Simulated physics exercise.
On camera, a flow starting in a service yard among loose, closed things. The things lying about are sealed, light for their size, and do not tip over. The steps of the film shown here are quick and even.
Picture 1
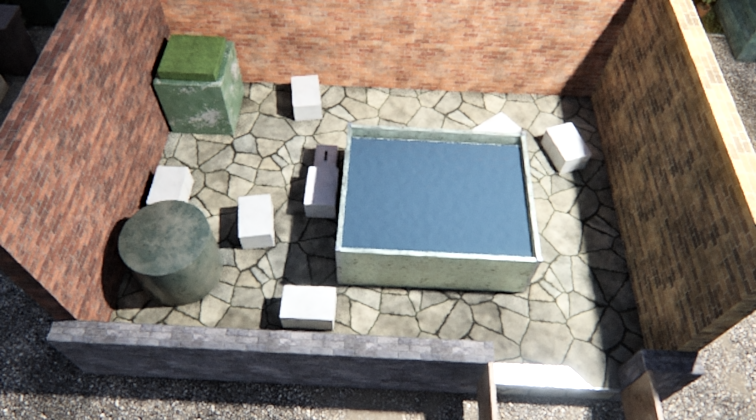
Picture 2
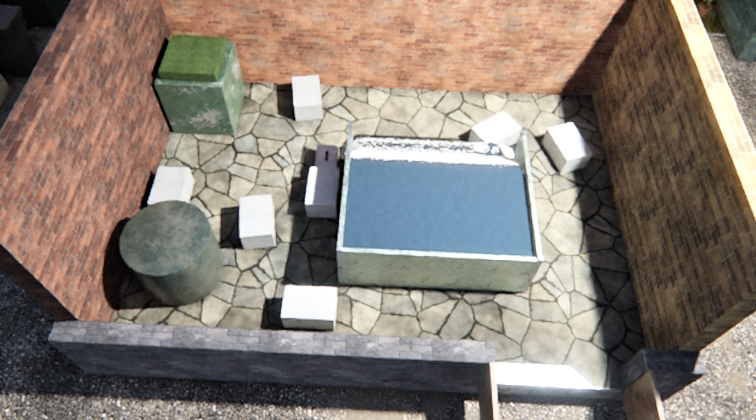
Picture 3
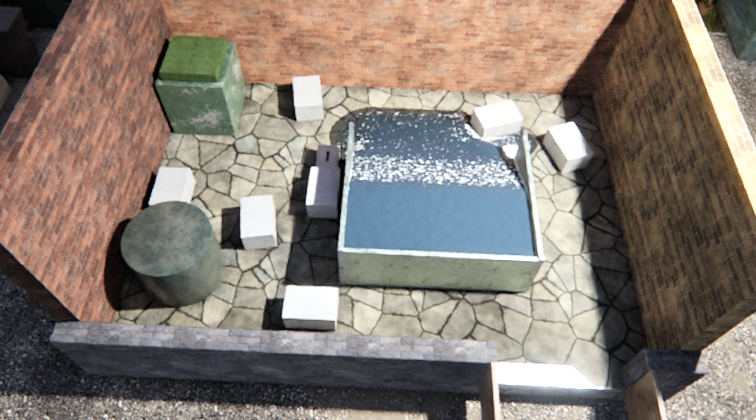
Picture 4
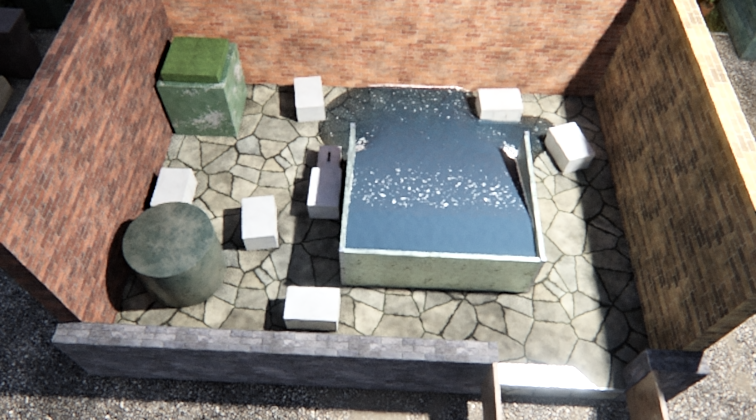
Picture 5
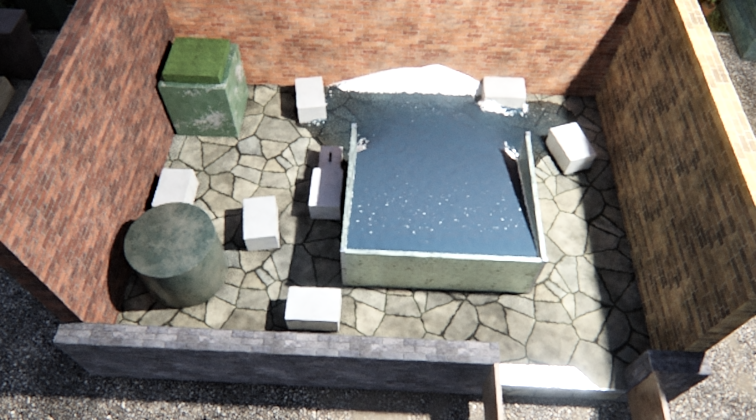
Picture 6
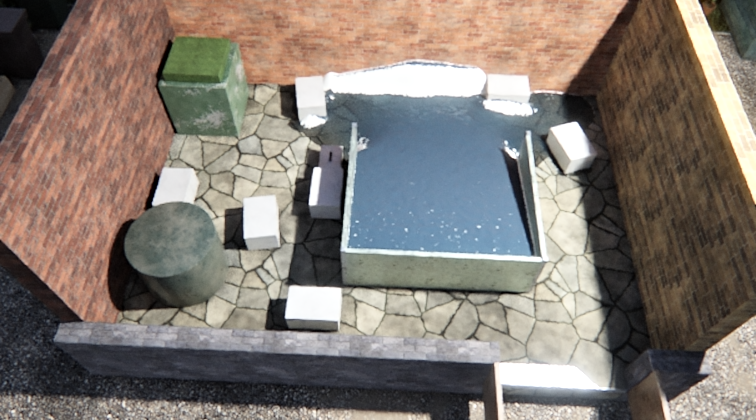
Walled stone yard with water pouring from the back of an open tank, pushing one white crate toward the brick wall.
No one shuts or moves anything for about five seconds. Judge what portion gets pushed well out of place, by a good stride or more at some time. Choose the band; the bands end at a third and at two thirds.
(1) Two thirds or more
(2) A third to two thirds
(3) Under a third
A third to two thirds (2).
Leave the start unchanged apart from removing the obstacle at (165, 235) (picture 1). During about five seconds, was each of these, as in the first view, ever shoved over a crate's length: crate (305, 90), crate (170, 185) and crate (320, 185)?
Outcome in listed order - knocked clear, knocked clear, hardly budged.
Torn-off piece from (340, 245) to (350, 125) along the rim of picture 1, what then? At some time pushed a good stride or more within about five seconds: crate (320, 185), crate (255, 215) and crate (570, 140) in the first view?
Object by object: Displaced that much, displaced that much, less than that.
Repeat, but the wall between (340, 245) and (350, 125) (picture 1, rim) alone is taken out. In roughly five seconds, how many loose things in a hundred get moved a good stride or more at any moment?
It comes out at roughly 90 per cent.
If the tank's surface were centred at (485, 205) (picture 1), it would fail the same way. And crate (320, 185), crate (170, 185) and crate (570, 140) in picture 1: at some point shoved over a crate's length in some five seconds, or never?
The three, one by one: Short of that, short of that and past that mark.
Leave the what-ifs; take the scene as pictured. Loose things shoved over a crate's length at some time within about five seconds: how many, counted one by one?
That comes out at 4.
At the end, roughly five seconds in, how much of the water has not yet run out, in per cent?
Roughly 90 percent.
A moment on, 1 of 8 are well off their spots; 1 afloat.
Next, 2 of 8 are well off their spots; 1 afloat.
Later, 4 of 8 are well off their spots; 3 afloat.
In the end, 4 of 8 are well off their spots, and 4 have been at some point; 4 afloat.
